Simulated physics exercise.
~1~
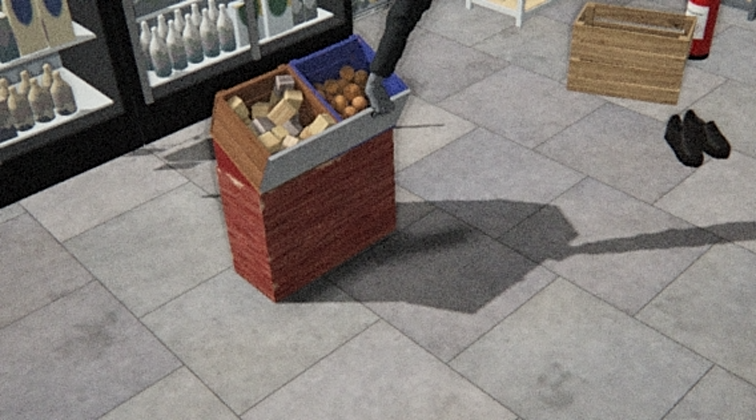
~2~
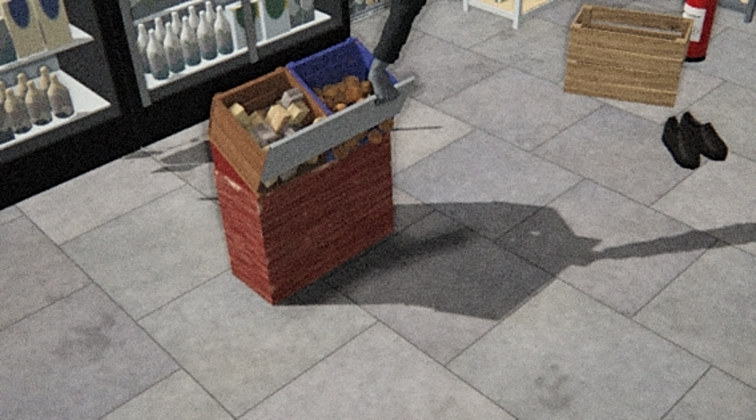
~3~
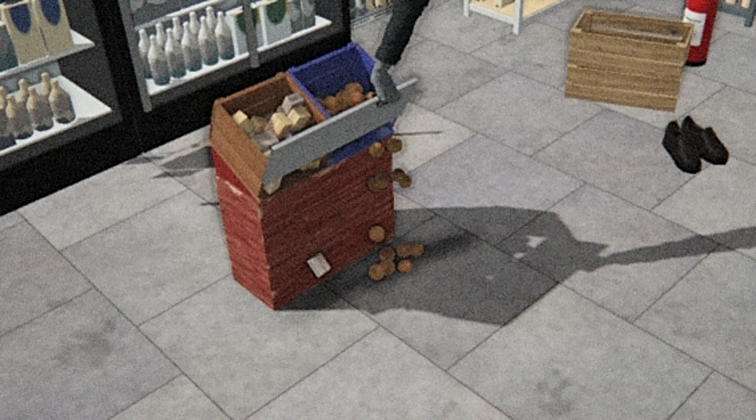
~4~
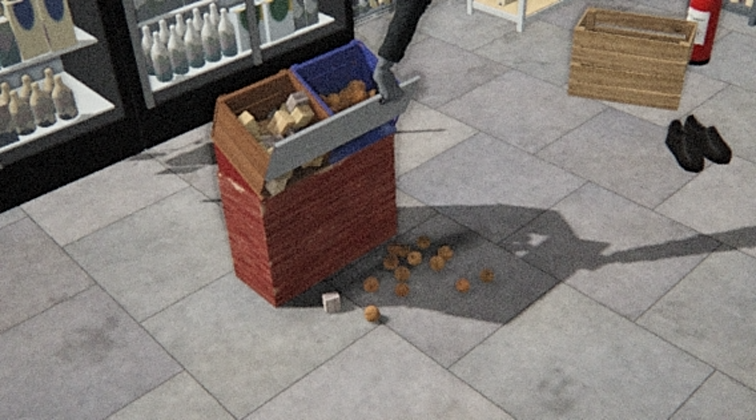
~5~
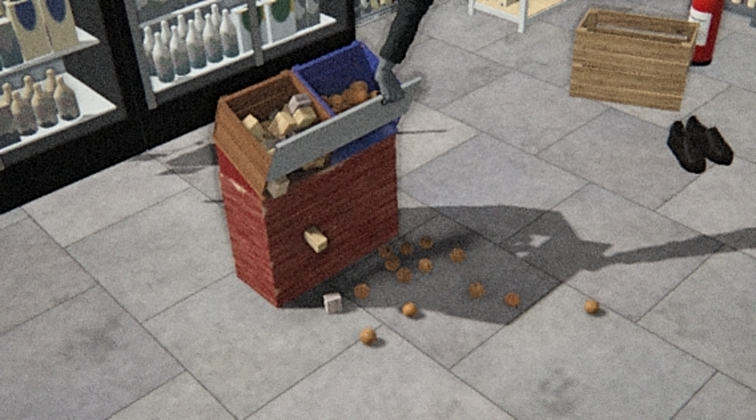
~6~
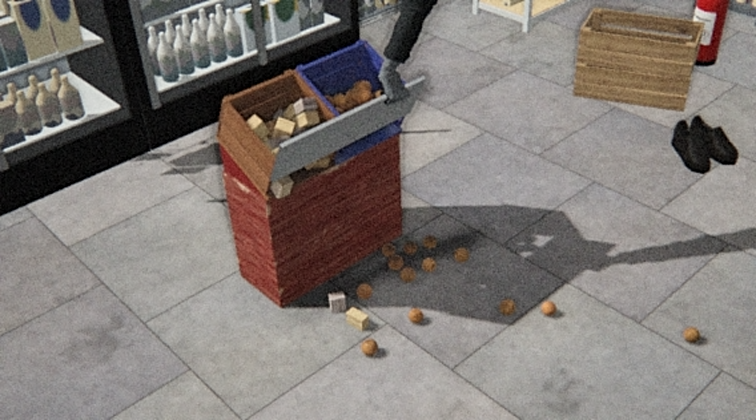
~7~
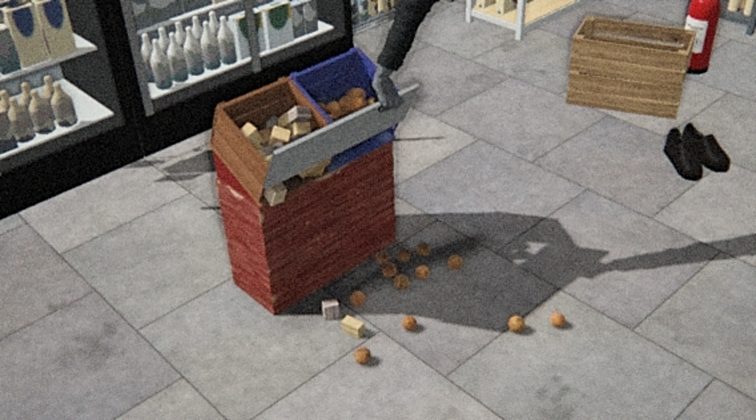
In a shop with a grey tiled floor, seen from above by a slightly swaying camera, a wooden bin of pale timber offcuts and a blue bin of onions sit side by side on a red stand. Bottles fill cabinets behind, with a wooden crate, black shoes and a red extinguisher to the right. A dark-gloved hand holds the grey gate across their front as it shifts and leans. Onions pour from the blue bin and scatter rightward, while two offcuts drop near the stand. Most of both loads stay inside, the hand still on the gate.
